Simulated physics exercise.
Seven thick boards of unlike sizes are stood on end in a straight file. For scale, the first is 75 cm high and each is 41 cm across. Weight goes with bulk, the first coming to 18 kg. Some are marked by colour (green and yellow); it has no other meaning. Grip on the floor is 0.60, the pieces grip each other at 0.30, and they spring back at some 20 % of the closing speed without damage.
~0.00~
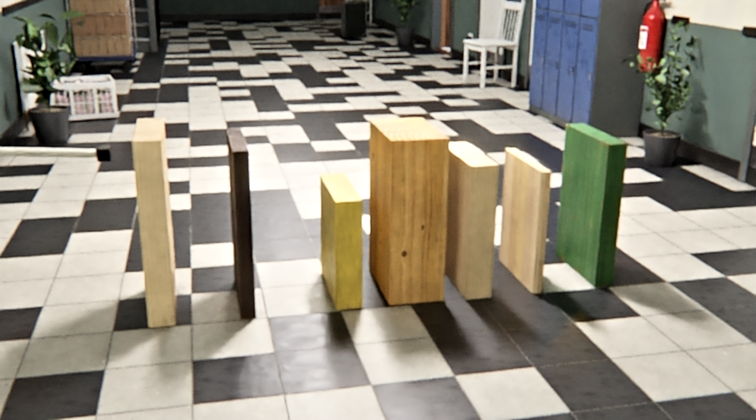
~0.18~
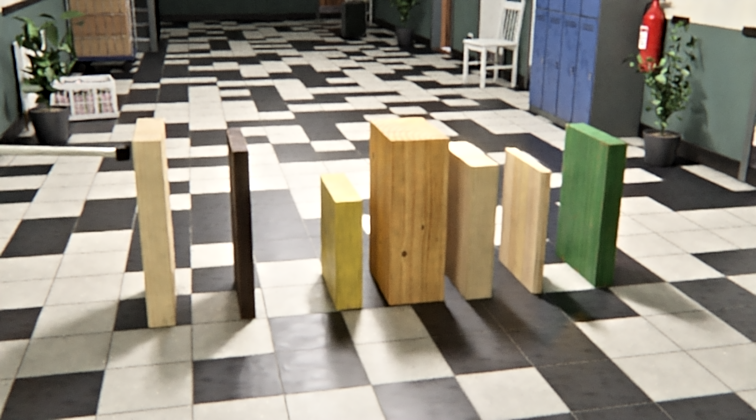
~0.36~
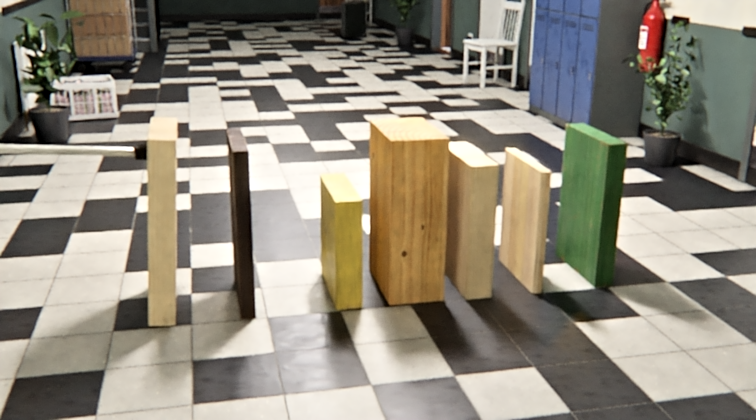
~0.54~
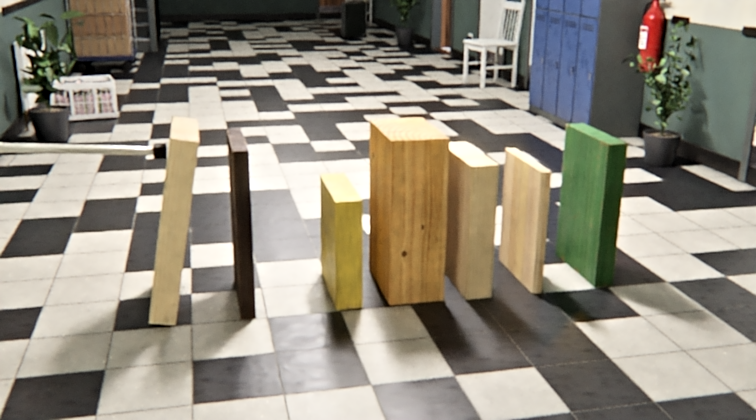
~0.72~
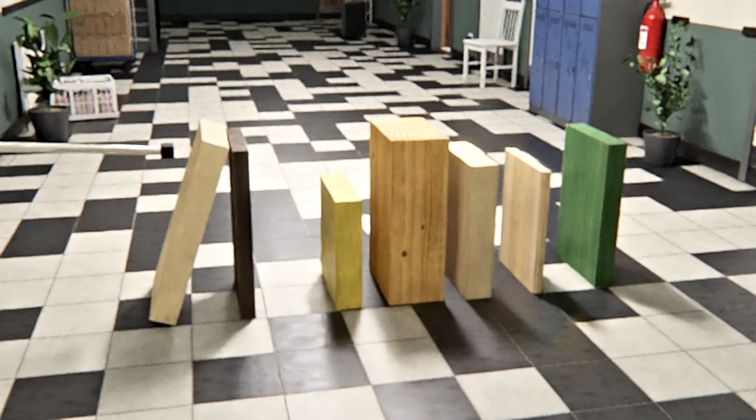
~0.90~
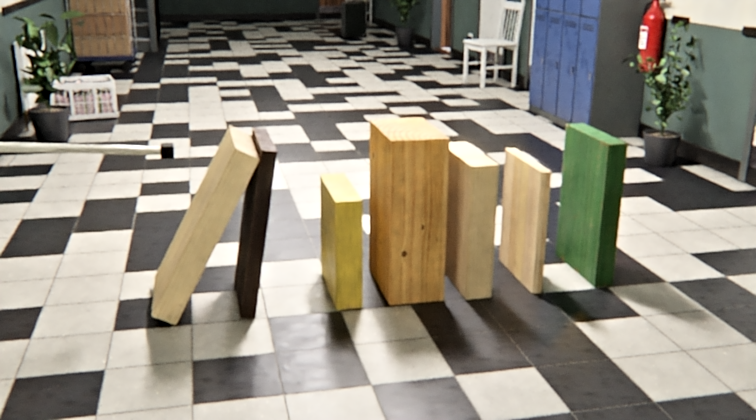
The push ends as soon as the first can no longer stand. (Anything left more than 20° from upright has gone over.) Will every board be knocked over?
Outcome: No, some stay up.
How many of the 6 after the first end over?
The count is 1.
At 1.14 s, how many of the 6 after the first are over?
At that moment 1.
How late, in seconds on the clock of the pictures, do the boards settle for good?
Around 1.5 s.
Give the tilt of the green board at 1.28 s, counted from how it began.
Roughly 0°.
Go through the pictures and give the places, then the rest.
In the first frame (pixels give the middle of a visible side), pole end (102, 156) 10 cm from the first board; green board (580, 204); yellow board (349, 256); none of the others has stirred.
The second frame shows pole end (121, 155) 27 mm from the first board; green board (580, 204).
The third frame shows pole end (140, 154) pushing; green board (580, 204); none of the others has stirred.
The fourth frame shows pole end (159, 153) pushing; green board (580, 204); none of the others has stirred.
The fifth frame shows pole end (166, 153) stopped; green board (580, 204); none of the others has stirred.
The sixth frame shows pole end (166, 153) stopped; green board (580, 204); yellow board (349, 256); steepest lean 9°, the board at (258, 237); one has shifted.
After 0.96 s, none of the 6 other boards over, 1 disturbed.
After 1.06 s, 1 of the 6 other boards over.
After 1.14 s, 1 of the 6 other boards over; yellow board 5° from how it stood.
After 1.28 s, 1 of the 6 other boards over; yellow board 16° from how it stood.
In the end (1.7 s), 1 of the 6 other boards over; yellow board 19° from how it stood; green board unmoved. Five left standing. From the last view, middles, yellow board near (360, 237), green board near (589, 203).
